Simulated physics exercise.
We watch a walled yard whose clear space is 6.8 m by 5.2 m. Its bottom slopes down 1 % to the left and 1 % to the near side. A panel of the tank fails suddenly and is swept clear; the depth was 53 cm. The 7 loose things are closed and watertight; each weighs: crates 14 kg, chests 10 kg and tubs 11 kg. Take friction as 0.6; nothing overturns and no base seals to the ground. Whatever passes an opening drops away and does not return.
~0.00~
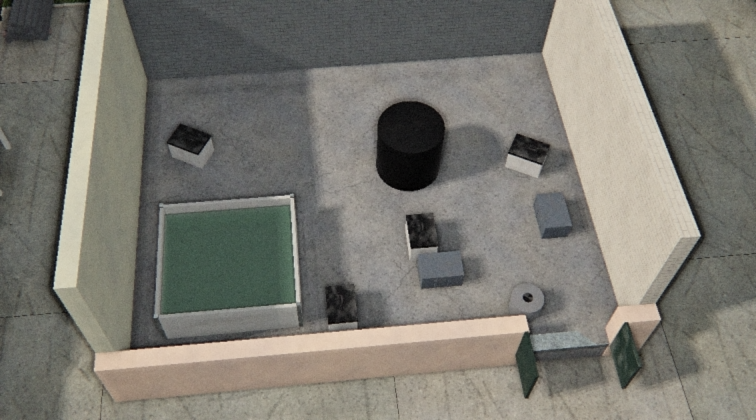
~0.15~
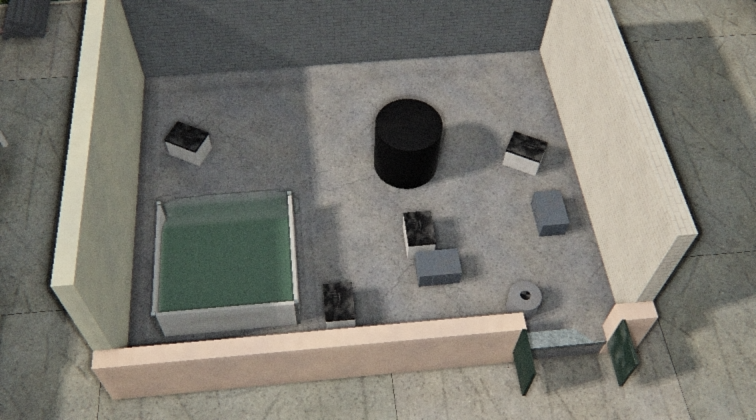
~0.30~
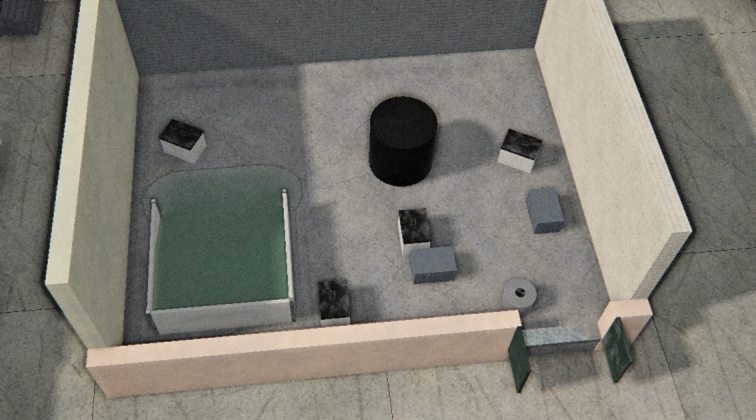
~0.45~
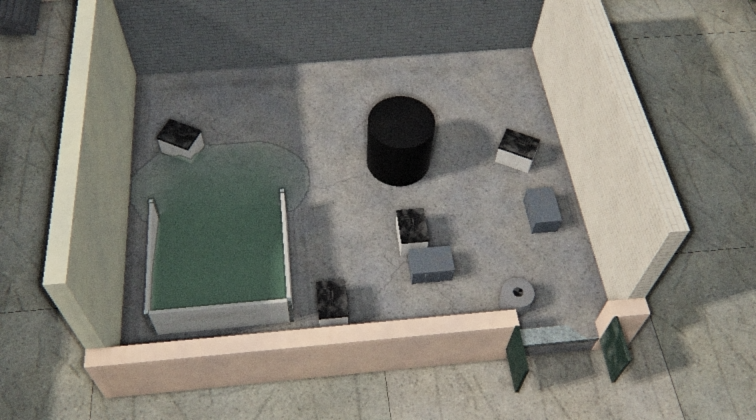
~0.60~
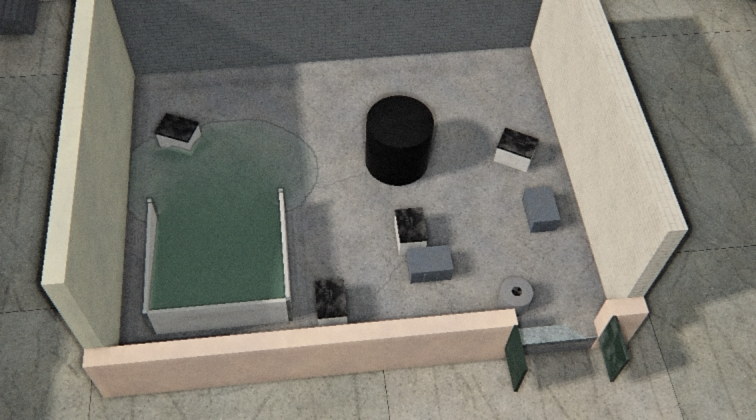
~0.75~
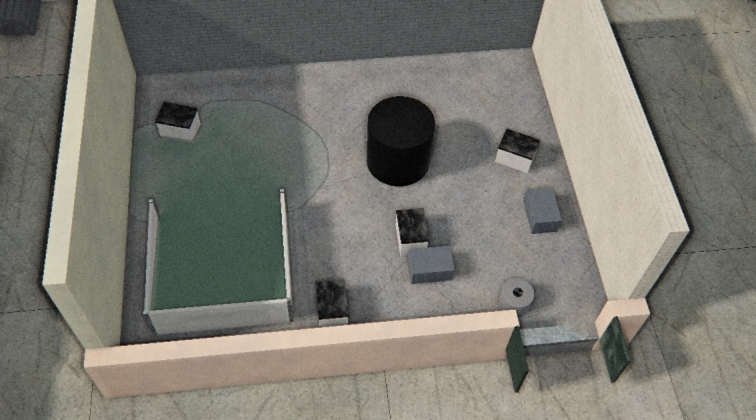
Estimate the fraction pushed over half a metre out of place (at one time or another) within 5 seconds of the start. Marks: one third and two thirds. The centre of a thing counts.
That comes to under a third.
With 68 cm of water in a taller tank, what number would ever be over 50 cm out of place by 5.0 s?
Then 2.
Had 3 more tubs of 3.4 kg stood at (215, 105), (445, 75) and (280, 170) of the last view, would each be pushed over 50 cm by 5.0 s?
In turn: Past it, past it, over.
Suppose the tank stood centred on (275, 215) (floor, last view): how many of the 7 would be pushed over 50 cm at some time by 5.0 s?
In that case 1 of them.
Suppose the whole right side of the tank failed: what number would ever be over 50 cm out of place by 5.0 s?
In that case 6 of them.
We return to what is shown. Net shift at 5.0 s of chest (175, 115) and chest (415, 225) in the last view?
In that order: 200 cm, 0 cm.
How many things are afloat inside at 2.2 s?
At that moment 1.
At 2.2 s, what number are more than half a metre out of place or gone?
1 of them.
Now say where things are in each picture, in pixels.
The first frame shows a chest at (189, 138) rests on the ground; a crate at (441, 264) rests on the ground; water covers 3.2 m2; 0 of 7 have shifted.
The second frame shows a chest at (187, 136) rests on the ground; a crate at (439, 262), on the bottom; 4.1 m2 under water; 0 of 7 have shifted.
The third frame shows a chest at (181, 133), on the bottom; a crate at (434, 260) rests on the ground; water covers 5.2 m2; 0 of 7 have shifted.
The fourth frame shows a chest at (179, 133) rests on the ground; a crate at (432, 259), on the bottom; water covers 6.3 m2; 0 of 7 have shifted.
The fifth frame shows a chest at (177, 127) rests on the ground, 12 cm from its start; a crate at (431, 259), on the bottom; 7.6 m2 under water; 1 of 7 have shifted.
The sixth frame shows a chest at (176, 114) rests on the ground, 38 cm from its start; a crate at (432, 259), on the bottom; water covers 8.8 m2; 1 of 7 have shifted.
After 1.1 s 1 of 7 are over 50 cm from their spots; 0 afloat.
After 2.2 s 1 of 7 are over 50 cm from their spots; 1 afloat.
After 3.5 s 1 of 7 are over 50 cm from their spots; 1 afloat.
After 5.0 s 1 of 7 are over 50 cm from their spots, and 1 have been at some point; 1 afloat.
